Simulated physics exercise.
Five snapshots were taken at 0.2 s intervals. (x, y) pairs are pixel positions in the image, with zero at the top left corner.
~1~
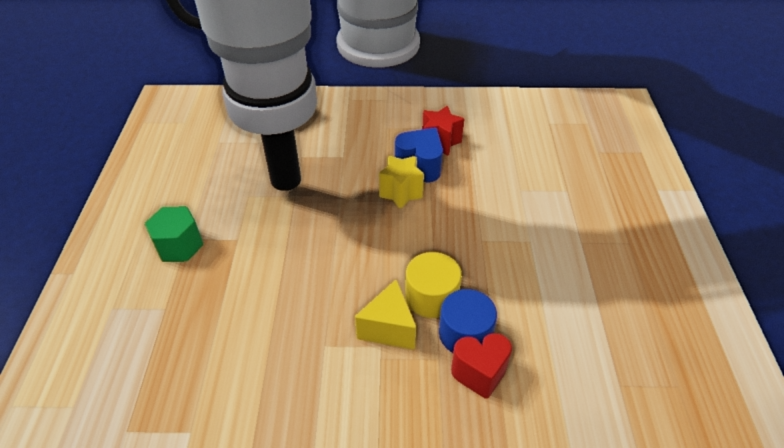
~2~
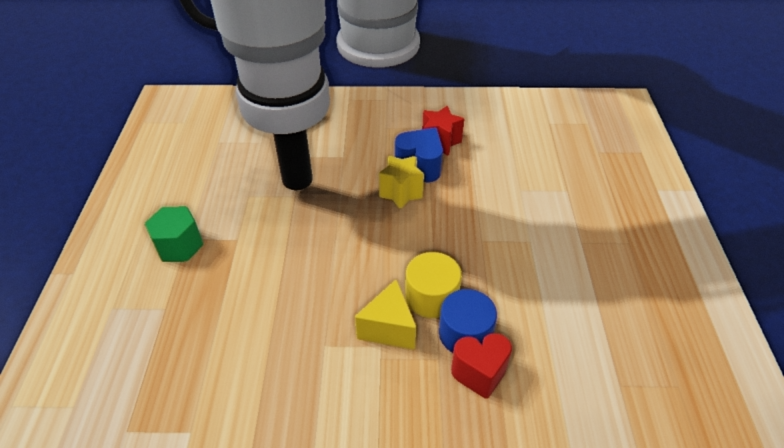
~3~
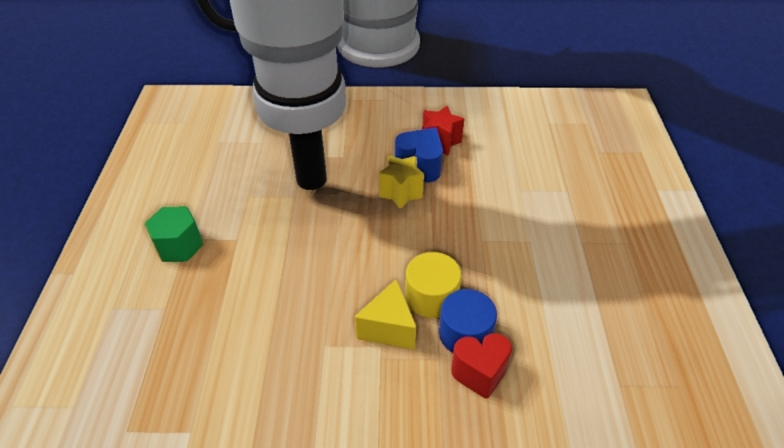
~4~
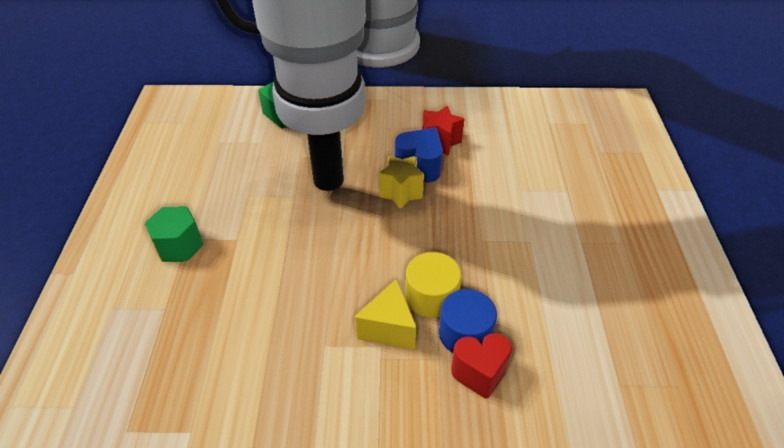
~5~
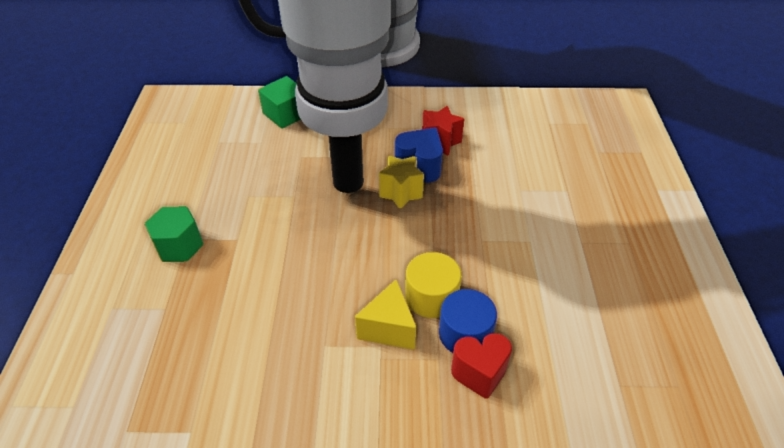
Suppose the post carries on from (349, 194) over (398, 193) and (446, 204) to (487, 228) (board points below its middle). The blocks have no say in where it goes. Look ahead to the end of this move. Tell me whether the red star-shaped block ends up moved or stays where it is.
It is still where it was.
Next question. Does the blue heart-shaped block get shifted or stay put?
It is no longer where it was.
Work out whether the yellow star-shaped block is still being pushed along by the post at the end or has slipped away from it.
I expect it to be beside or behind the post.
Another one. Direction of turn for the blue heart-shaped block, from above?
It twists against the clock when seen from above.
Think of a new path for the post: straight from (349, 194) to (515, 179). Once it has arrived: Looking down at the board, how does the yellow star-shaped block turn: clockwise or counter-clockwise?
From above, it looks like the yellow star-shaped block goes clockwise.
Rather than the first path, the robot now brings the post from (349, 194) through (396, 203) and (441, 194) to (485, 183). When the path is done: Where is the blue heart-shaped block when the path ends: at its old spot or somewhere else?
When the path is over, the blue heart-shaped block has left its spot.
What follows on the original path. One third of the way, post at (399, 181); yellow star-shaped block at (431, 170), turned 15° anticlockwise; blue heart-shaped block at (430, 142), turned 25° anticlockwise.
Two thirds of the way, post at (447, 192); yellow star-shaped block at (480, 177), turned 30° anticlockwise; blue heart-shaped block at (431, 142), turned 30° anticlockwise.
At the end, post at (489, 217); yellow star-shaped block at (501, 180), turned 75° anticlockwise; blue heart-shaped block at (431, 142), turned 30° anticlockwise; red star-shaped block in place.
